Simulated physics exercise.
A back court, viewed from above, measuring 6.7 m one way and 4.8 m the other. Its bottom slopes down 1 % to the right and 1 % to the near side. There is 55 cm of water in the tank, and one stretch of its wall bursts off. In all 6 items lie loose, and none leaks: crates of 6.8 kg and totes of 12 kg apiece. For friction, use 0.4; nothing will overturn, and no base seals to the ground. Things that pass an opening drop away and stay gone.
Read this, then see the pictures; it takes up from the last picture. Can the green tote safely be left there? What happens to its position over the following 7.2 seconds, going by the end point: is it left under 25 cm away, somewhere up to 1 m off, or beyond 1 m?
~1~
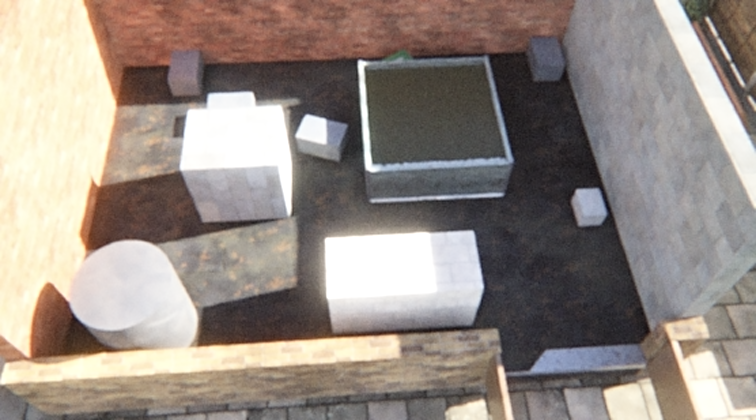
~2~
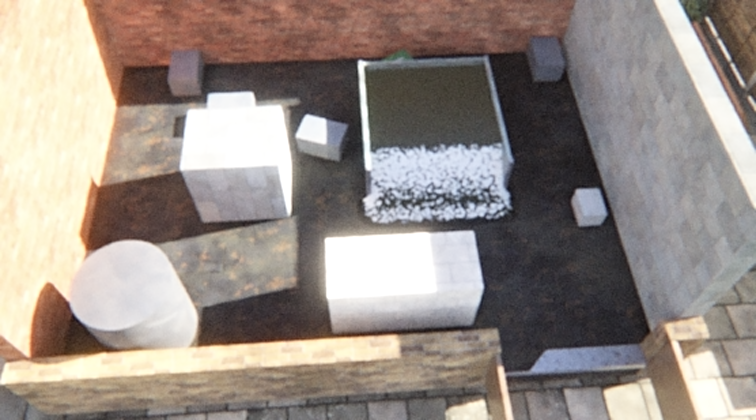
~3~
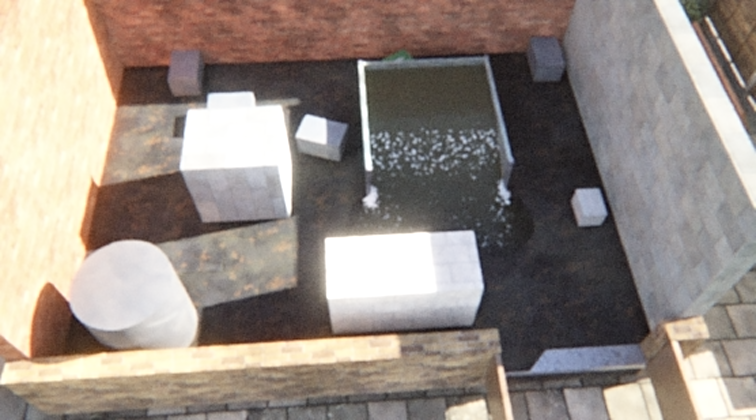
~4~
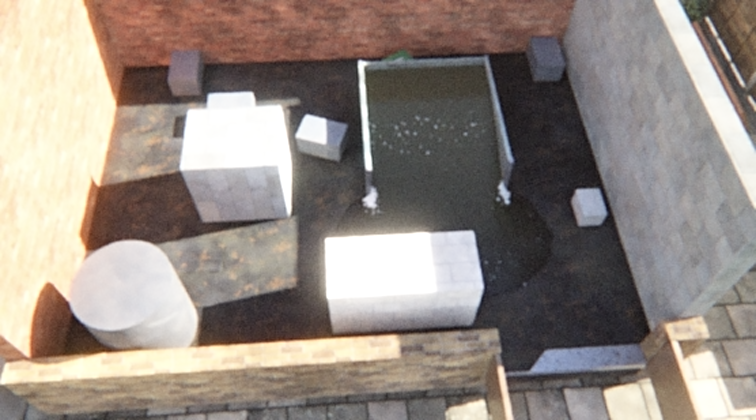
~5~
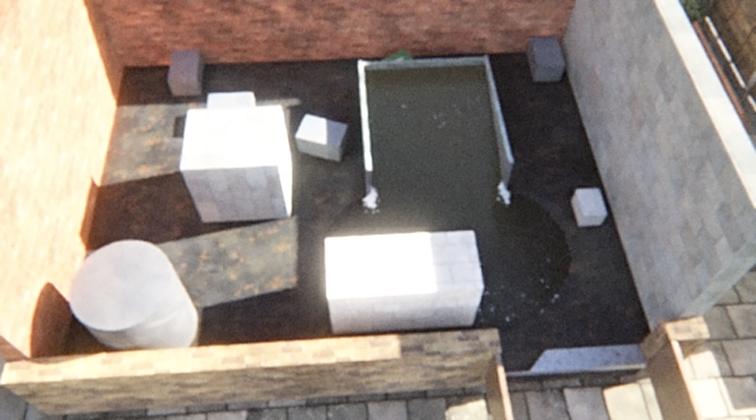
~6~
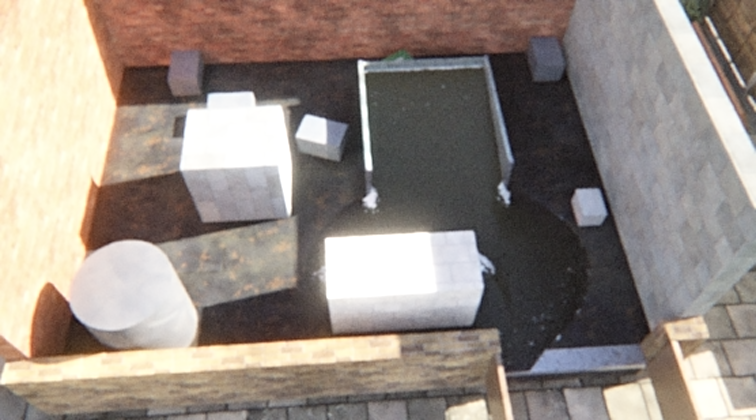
Expect it to remain essentially still.
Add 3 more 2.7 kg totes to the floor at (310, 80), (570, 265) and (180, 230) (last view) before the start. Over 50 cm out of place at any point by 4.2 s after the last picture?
Taking them in order: Not far enough, far enough and far enough.
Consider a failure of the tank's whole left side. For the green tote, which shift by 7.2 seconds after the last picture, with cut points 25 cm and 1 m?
Well, the green tote scoots over a bit then.
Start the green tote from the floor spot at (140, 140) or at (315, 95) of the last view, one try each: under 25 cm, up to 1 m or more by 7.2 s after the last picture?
Well, it scarcely moves on the first try and scarcely moves on the second.
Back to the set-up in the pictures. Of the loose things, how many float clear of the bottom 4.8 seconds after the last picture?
My tally comes to 0.
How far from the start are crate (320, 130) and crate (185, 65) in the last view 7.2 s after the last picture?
In that order: 60 cm, 120 cm.
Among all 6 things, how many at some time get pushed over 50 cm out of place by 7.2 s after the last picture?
Count: 2.
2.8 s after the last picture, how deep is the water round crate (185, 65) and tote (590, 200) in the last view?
Depth approx. 0 cm / 8 cm.
Then, 0.9 s after the last picture the green tote is near (399, 60), 0.0 m from its start, aground; 0 of 6 are out; 0 afloat.
Then, 2.8 s after the last picture the green tote is near (399, 60), 0.0 m from its start, aground; 0 of 6 are out; 0 afloat.
Then, 4.8 s after the last picture the green tote is near (399, 60), 0.0 m from its start, aground; 0 of 6 are out; 0 afloat.
Then, 7.2 s after the last picture the green tote is near (399, 60), 0.0 m from its start, aground; 0 of 6 are out; 2 afloat.
